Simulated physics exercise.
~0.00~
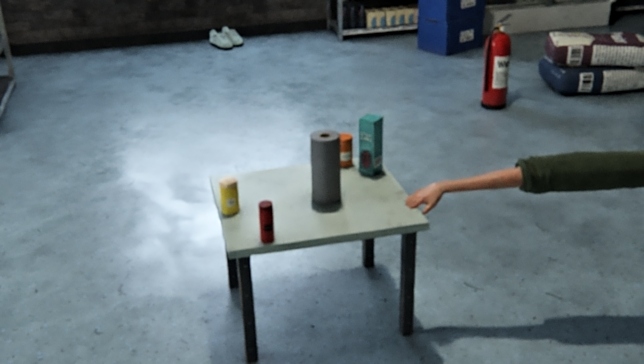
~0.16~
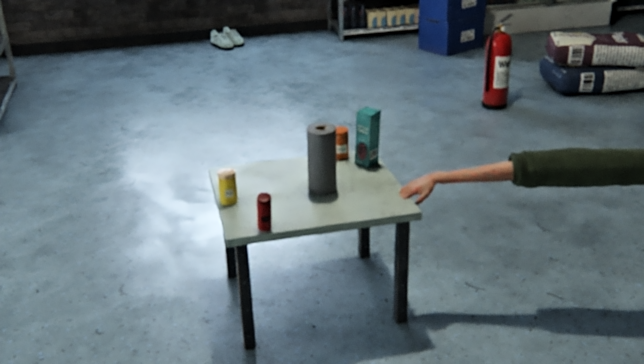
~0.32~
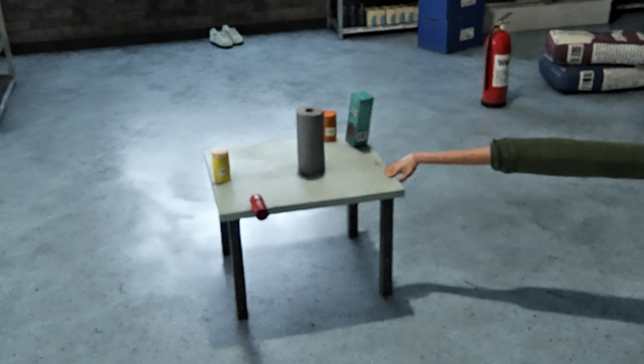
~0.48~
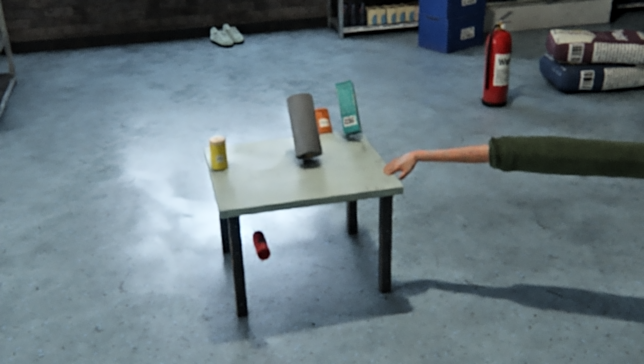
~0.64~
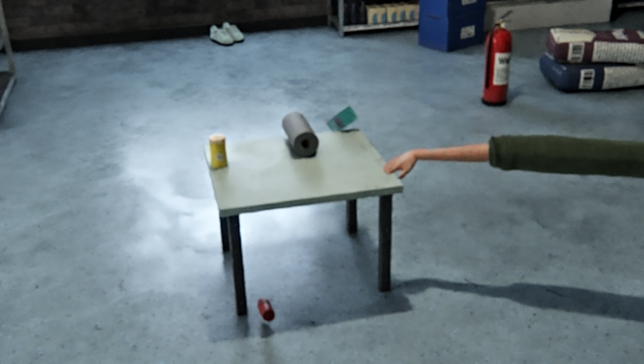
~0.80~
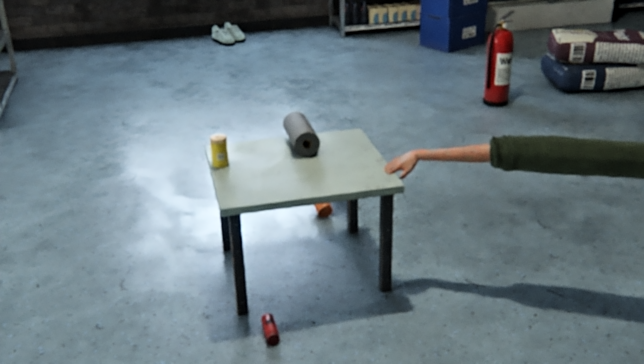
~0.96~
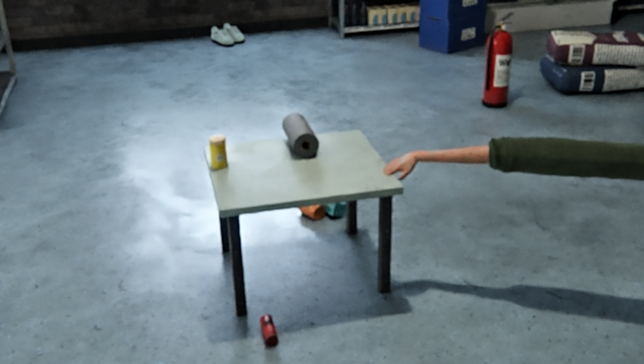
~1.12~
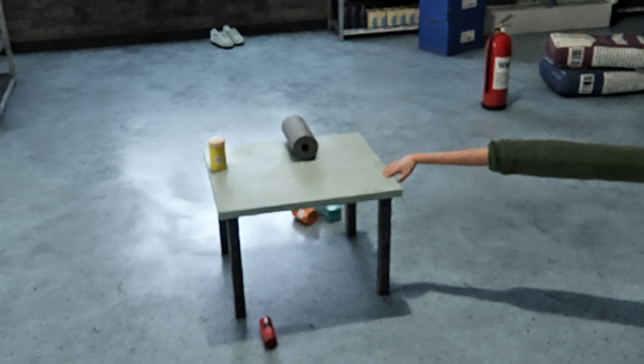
Small table shoved away by a hand, red, orange and turquoise items falling off, grey roll toppling, yellow jar staying upright.
